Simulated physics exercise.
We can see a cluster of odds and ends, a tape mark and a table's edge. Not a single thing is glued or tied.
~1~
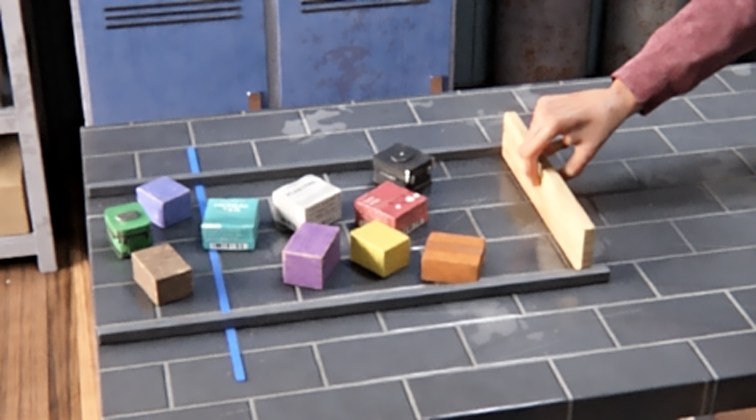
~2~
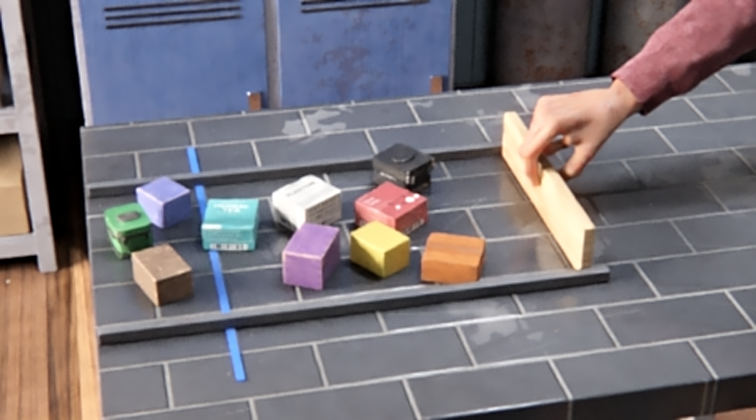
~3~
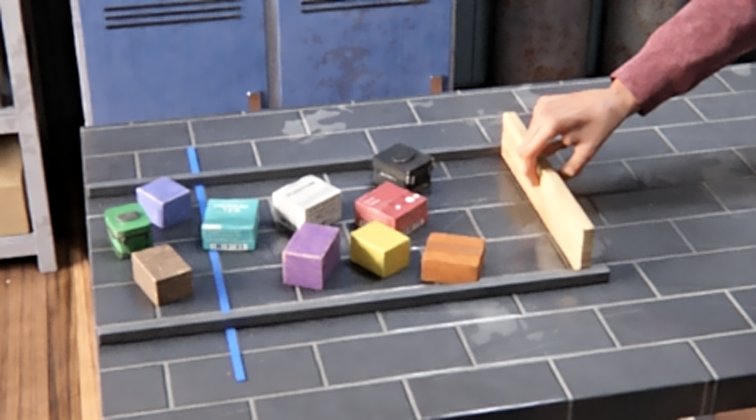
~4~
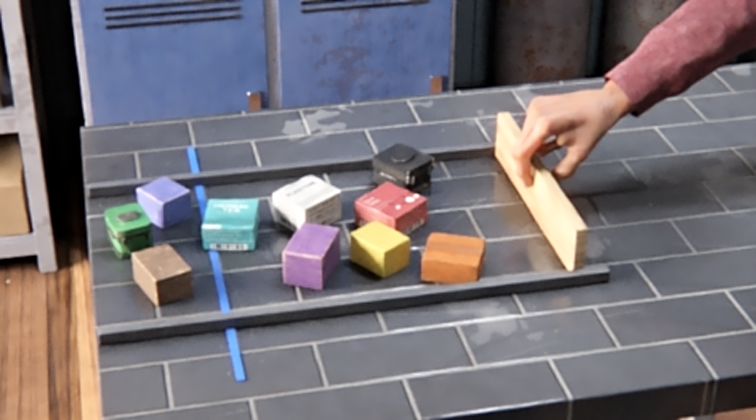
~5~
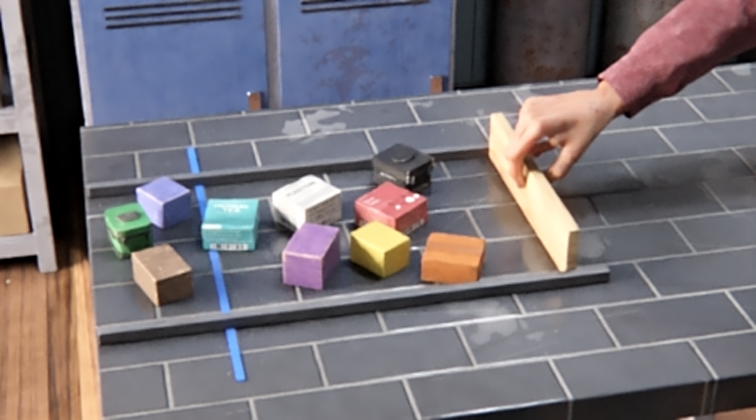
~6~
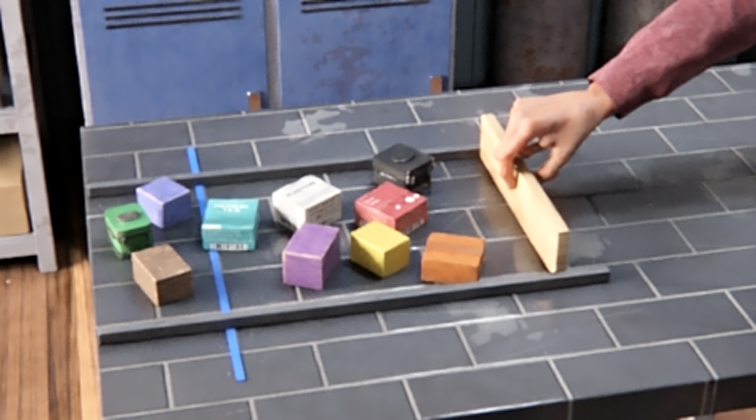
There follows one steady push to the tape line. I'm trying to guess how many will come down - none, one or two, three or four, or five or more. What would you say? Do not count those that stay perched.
I would say one or two.
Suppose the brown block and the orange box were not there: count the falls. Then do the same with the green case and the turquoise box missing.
You'd see 1 fallen, and 0 in the other try.
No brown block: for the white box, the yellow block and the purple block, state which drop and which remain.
White box - safe, yellow block - safe, purple block - safe.
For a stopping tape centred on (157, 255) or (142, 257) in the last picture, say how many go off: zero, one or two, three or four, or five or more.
Taking the two places in turn, it's 5 or more; at least five.
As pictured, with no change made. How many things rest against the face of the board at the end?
4 in contact.
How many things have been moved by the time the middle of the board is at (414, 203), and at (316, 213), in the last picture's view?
It comes to 4 for the first spot, 7 for the other.
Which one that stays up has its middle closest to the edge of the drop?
I'd go with the blue block.
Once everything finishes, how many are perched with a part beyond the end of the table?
Overhang count: 3.
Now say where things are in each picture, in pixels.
Green case (130, 230); brown block (163, 274); blue block (165, 202); board (545, 188); tape (212, 249), in the first frame.
Brown block (163, 274); red box (391, 212), in the second frame.
Blue block (165, 202); purple block (312, 256), in the third frame.
Green case (130, 230); white box (308, 206), in the fourth frame.
Brown block (163, 274); turquoise box (231, 225), in the fifth frame.
Green case (130, 230); brown block (163, 274); blue block (165, 202); board (521, 191); tape (212, 249), in the sixth frame.
Soon after, none off yet; green case at rest near (130, 230); brown block at rest near (163, 274); blue block at rest near (165, 202).
In the end, the number that fall off is one or two; gone, green case.
